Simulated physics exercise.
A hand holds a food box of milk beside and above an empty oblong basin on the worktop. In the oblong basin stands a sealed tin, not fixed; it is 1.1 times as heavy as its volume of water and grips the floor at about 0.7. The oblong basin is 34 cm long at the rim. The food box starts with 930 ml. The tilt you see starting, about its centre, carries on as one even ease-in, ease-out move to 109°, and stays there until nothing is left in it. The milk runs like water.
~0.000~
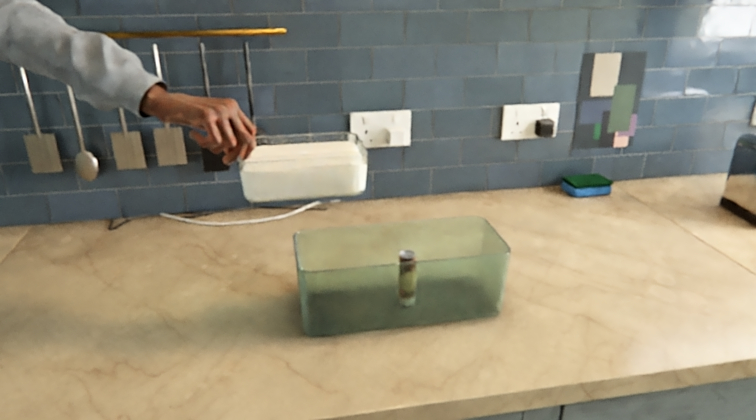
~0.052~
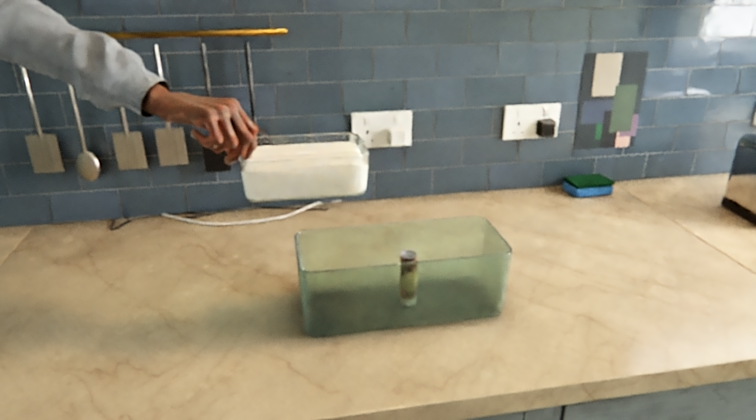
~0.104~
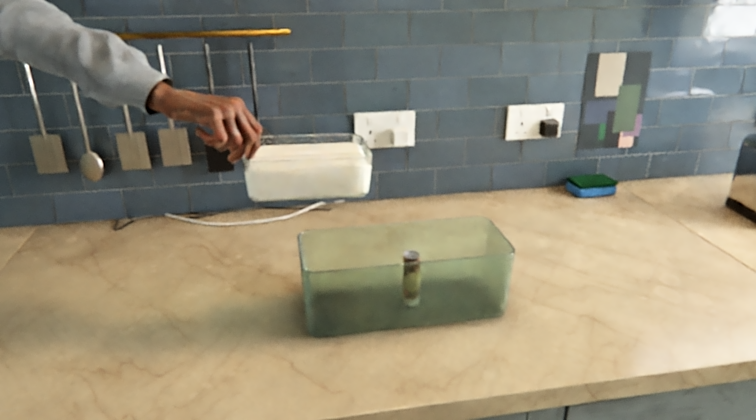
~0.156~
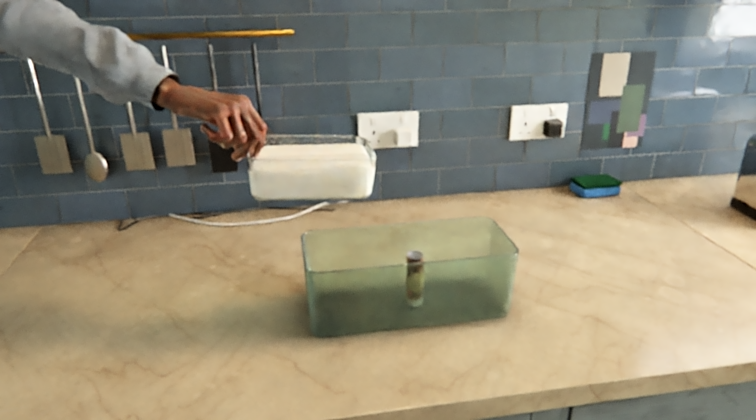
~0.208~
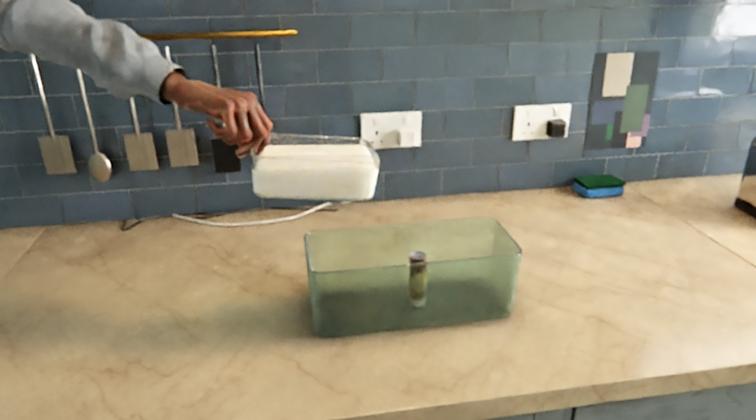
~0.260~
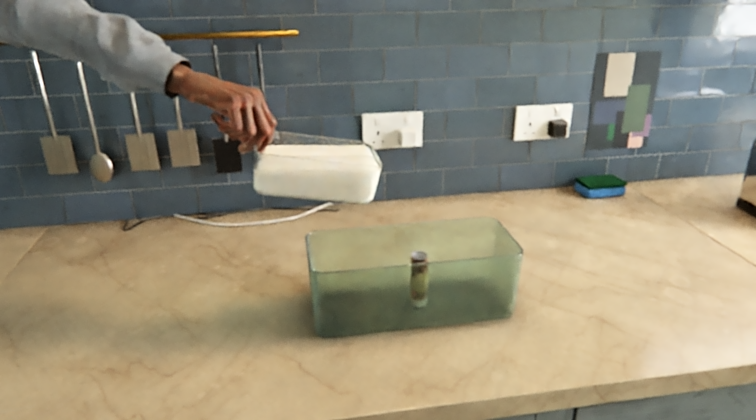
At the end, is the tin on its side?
The tin remains upright.
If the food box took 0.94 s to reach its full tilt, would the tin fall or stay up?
Then it remains upright.
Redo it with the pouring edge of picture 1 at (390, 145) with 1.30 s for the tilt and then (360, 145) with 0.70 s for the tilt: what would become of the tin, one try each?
First it stays up; then it falls.
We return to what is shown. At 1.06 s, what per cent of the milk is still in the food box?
Near 4 in a hundred.
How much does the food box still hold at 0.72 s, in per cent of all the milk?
About 28 per cent.
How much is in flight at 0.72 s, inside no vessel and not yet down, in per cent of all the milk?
About 44 per cent.
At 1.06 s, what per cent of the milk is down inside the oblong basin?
Near 80 in a hundred.
After 0.72 s the tilt is 64° and 29 per cent is still to pour; the tin stands where it began.
After 1.06 s the tilt is 100° and 4 per cent is still to pour; the tin stands where it began.
After 1.41 s the tilt is 109° and 0 per cent is still to pour; the tin stands where it began.
After 1.80 s the tilt is 109° and 0 per cent is still to pour; the tin stands where it began.
In the end the tin stands where it began.
